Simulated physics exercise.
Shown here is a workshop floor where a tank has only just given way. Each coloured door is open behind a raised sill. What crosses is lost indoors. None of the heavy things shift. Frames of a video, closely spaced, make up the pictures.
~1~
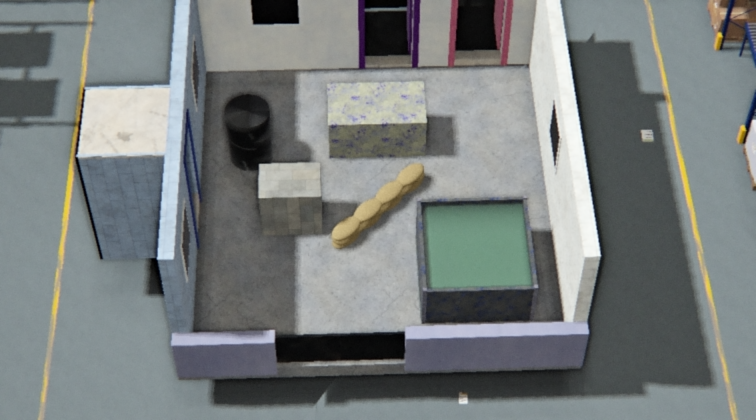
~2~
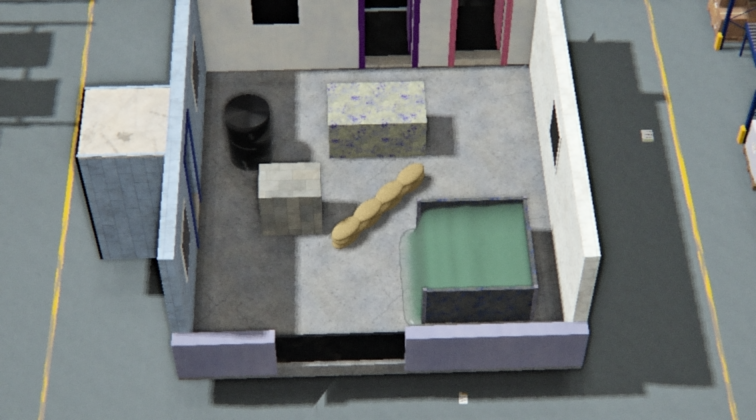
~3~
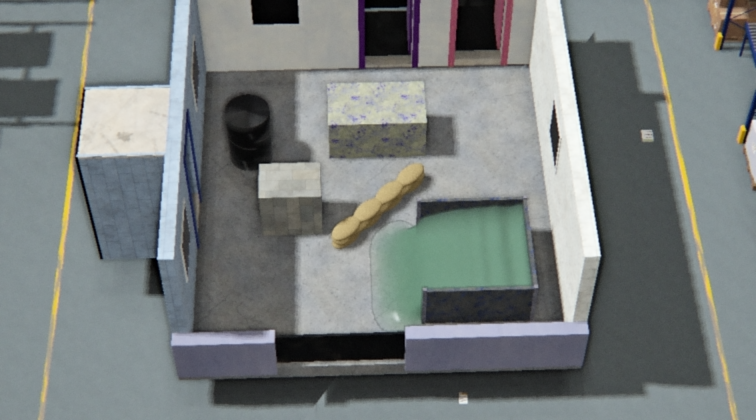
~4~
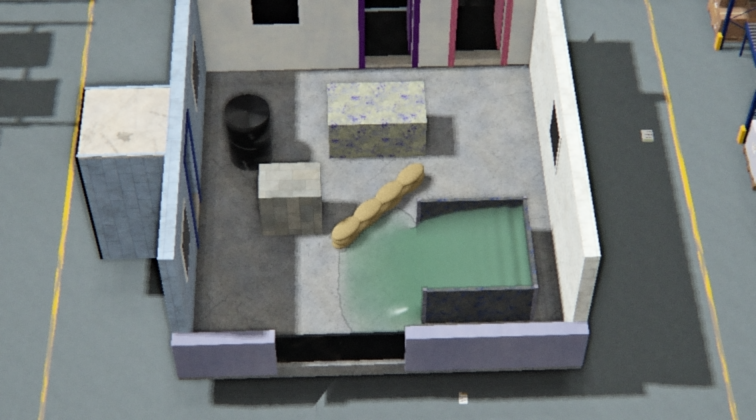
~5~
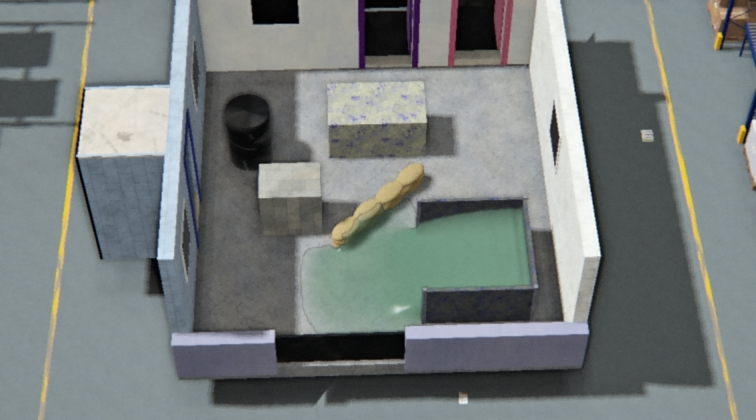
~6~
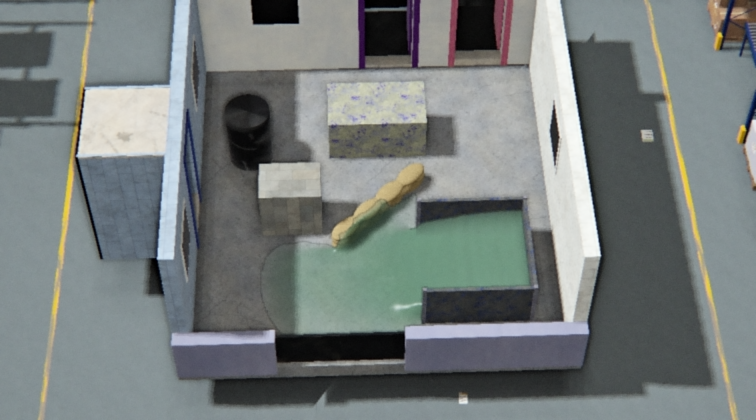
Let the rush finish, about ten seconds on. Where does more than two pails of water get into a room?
In the end the blue door is going to be at or under the line; the pink door is going to be at or under the line; the purple door is going to be at or under the line.
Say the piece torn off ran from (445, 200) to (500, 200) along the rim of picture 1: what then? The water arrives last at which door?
My pick: The one in blue.
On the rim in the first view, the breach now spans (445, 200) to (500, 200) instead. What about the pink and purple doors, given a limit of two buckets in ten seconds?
In brief, the pink door exceeds the mark and the purple door exceeds the mark.
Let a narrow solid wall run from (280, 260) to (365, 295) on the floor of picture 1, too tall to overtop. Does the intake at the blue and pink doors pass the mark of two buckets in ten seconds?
Blue: Falls short; pink: Falls short.
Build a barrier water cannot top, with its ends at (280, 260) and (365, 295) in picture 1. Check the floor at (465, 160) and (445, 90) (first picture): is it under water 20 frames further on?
Inundated; unwetted.
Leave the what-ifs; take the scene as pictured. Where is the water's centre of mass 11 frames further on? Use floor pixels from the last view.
Centre point: Around (332, 285).
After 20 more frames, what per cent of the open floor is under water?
The answer is around 60 per cent.
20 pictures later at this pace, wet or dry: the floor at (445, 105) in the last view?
That spot will be spared.
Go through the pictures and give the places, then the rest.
The first picture shows still water in the open tank at (476, 246).
In the second picture, water pours out at (423, 267) and has run to (413, 323).
In the third picture, the front is at a hidden place, out from the gap at (423, 268).
In the fourth picture, water pours out at (423, 269) and has run to a hidden place.
In the fifth picture, the front is at (309, 311), out from the gap at (423, 270).
In the sixth picture, the front is at (267, 269), out from the gap at (423, 270).
A moment on, water covers 35 % of the floor; the blue door wet at the sill, nothing in, the pink door not reached, the purple door not reached.
Next, water covers 45 % of the floor; the blue door wet at the sill, nothing in, the pink door not reached, the purple door not reached.
Then, water covers 60 % of the floor; the blue door wet at the sill, nothing in, the pink door not reached, the purple door not reached.
Later, water covers 90 % of the floor; the blue door wet at the sill, nothing in, the pink door wet at the sill, nothing in, the purple door wet at the sill, nothing in.
In the end, water covers 95 % of the floor; the blue door wet at the sill, nothing in, the pink door wet at the sill, nothing in, the purple door wet at the sill, nothing in.
